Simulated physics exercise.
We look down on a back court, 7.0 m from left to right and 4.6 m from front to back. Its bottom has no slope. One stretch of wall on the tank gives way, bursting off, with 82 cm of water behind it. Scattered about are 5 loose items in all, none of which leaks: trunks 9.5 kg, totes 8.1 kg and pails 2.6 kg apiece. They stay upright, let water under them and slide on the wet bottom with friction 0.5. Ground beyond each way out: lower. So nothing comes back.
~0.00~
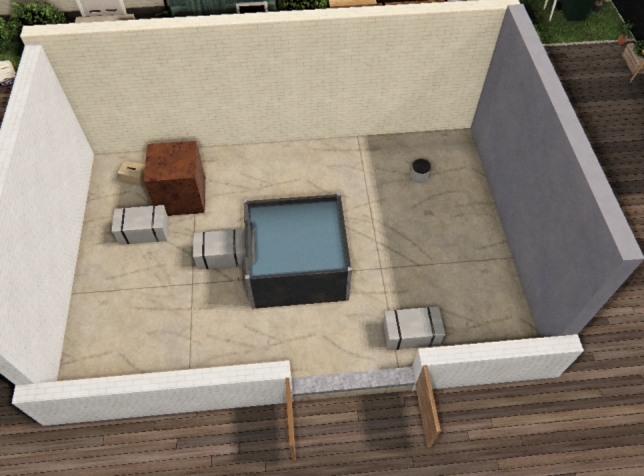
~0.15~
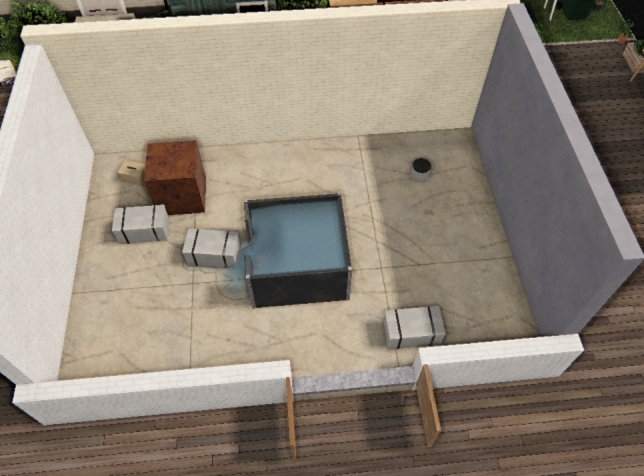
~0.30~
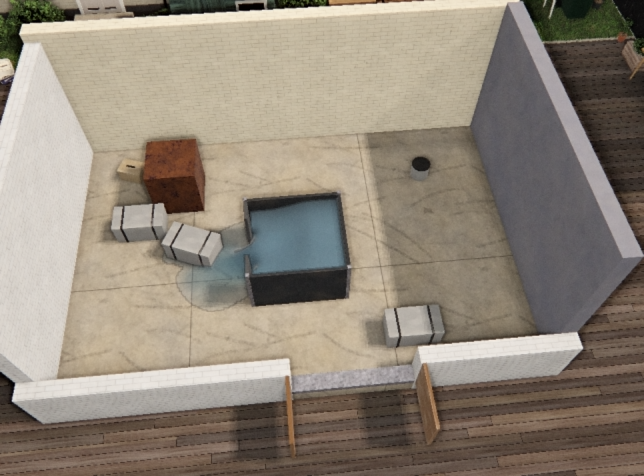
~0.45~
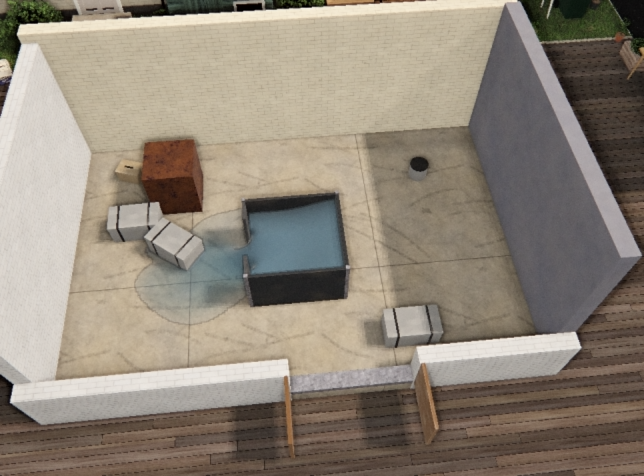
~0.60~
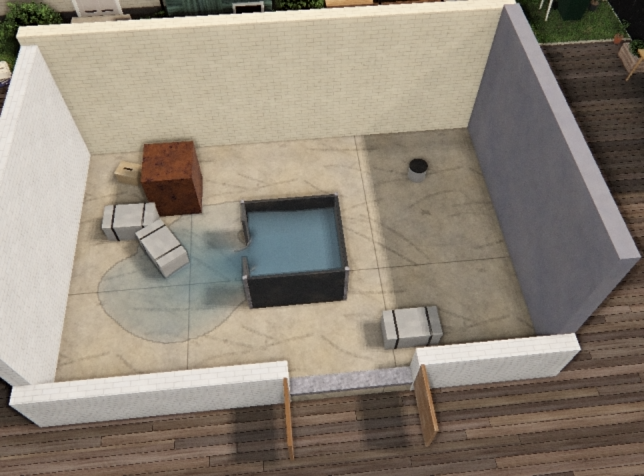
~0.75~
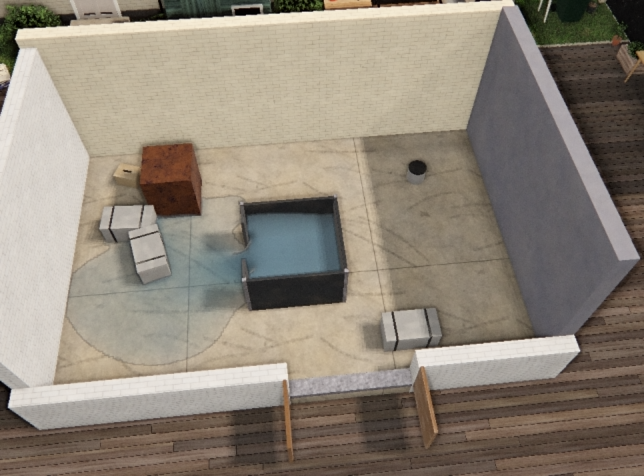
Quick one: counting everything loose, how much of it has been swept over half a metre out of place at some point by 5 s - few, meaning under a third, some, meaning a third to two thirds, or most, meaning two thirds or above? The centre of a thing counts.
My call is some.
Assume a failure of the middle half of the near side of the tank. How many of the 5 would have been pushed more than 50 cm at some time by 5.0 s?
In that case 0 of them.
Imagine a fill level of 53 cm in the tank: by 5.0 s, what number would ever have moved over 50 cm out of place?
In that case the number is 2.
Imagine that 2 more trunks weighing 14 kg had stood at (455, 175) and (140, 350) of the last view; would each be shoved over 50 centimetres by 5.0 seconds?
Within it, beyond it.
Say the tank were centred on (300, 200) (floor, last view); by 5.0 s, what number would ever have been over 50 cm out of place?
The count would be 3.
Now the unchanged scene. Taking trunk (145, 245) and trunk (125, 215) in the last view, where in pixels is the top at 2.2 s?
Approx. (76, 240); approx. (121, 174).
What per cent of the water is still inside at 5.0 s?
Around 100 % of the water.
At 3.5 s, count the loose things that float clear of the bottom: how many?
The count is 2.
After 1.1 s 2 of 5 are over 50 cm from their spots; 1 afloat.
After 2.2 s 2 of 5 are over 50 cm from their spots; 1 afloat.
After 3.5 s 3 of 5 are over 50 cm from their spots; 2 afloat.
After 5.0 s 3 of 5 are over 50 cm from their spots, and 3 have been at some point; 2 afloat.
